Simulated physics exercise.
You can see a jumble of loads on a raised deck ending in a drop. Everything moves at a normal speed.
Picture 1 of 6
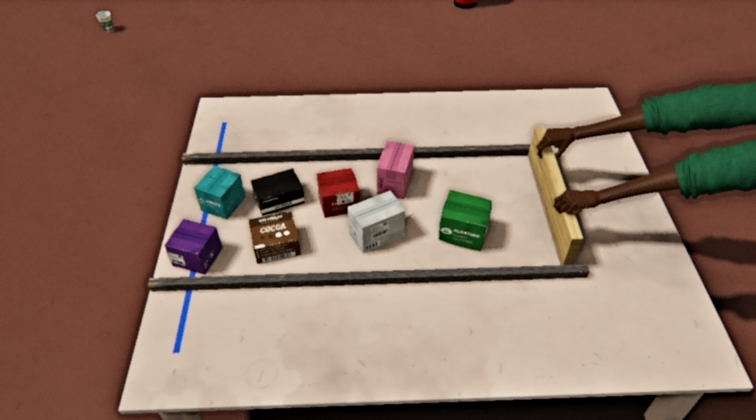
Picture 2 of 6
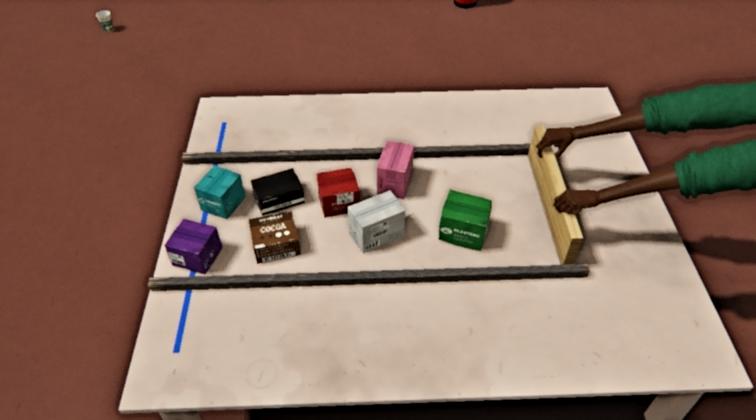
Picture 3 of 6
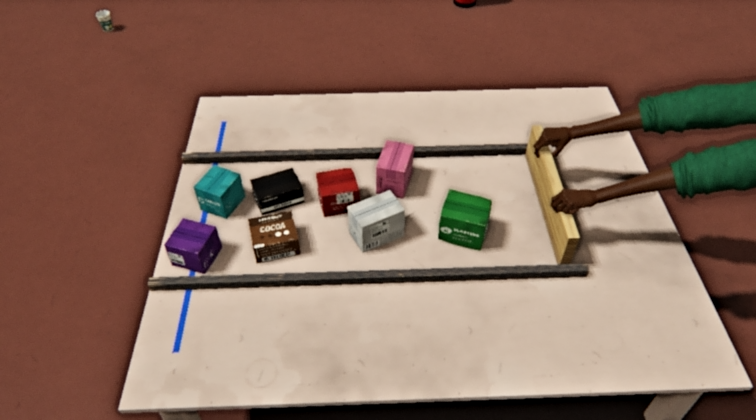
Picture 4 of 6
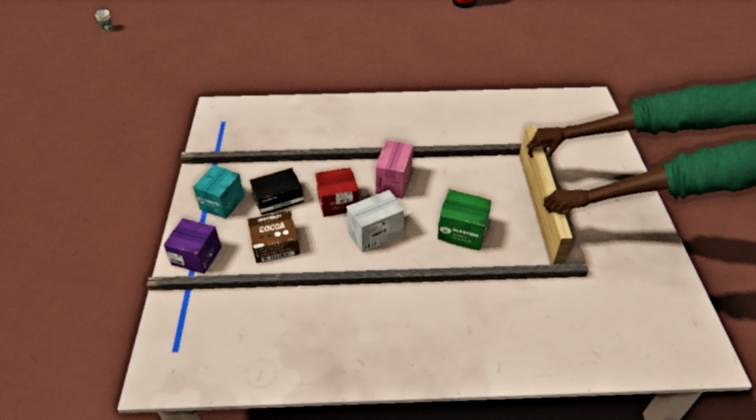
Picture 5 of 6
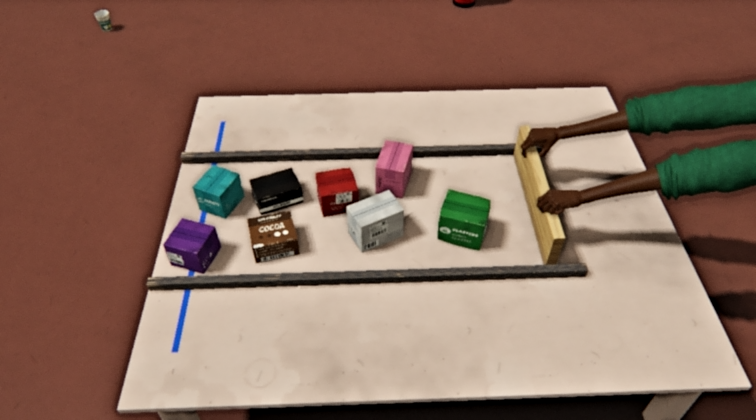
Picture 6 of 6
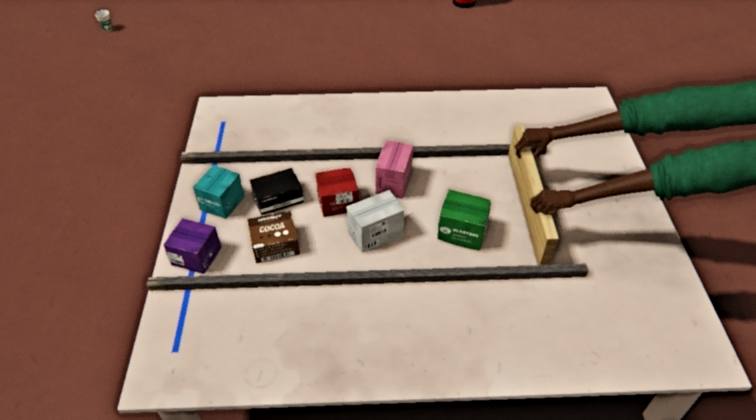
A pale tabletop standing on a reddish-brown floor is seen from above at an angle. Purple and turquoise boxes sit by a blue line at the left, with black, brown, red, pink, white and green ones to their right between two dark rails. Two green-sleeved arms slide a wooden plank slowly a short way left, without touching the boxes, which stay still, as does the camera.
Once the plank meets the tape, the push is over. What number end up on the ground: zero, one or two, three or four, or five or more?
Five at least fall.
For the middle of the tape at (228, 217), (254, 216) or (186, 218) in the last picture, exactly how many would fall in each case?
The counts: 5, 4 and 7.
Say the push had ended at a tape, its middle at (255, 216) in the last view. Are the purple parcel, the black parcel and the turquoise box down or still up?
Short version: The purple parcel heads down, the black parcel heads down, the turquoise box heads down.
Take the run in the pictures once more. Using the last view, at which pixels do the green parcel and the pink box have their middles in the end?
The green parcel stops around (170, 234); the pink box around (191, 177).
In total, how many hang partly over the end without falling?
1.
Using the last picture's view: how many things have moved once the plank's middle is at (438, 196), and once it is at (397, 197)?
Note: First position 2; second position 3.
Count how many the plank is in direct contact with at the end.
The figure is 2.
A little later, none off yet; purple parcel at rest near (193, 246); turquoise box at rest near (219, 192); black parcel at rest near (277, 191).
Next, none off yet; purple parcel shifted about its own width near (152, 251); turquoise box shifted about its own width near (185, 191); black parcel shifted about its own width near (226, 185).
When it is over, the number that fall off is five or more; down, white parcel, red parcel, brown box, black parcel, turquoise box and purple parcel.
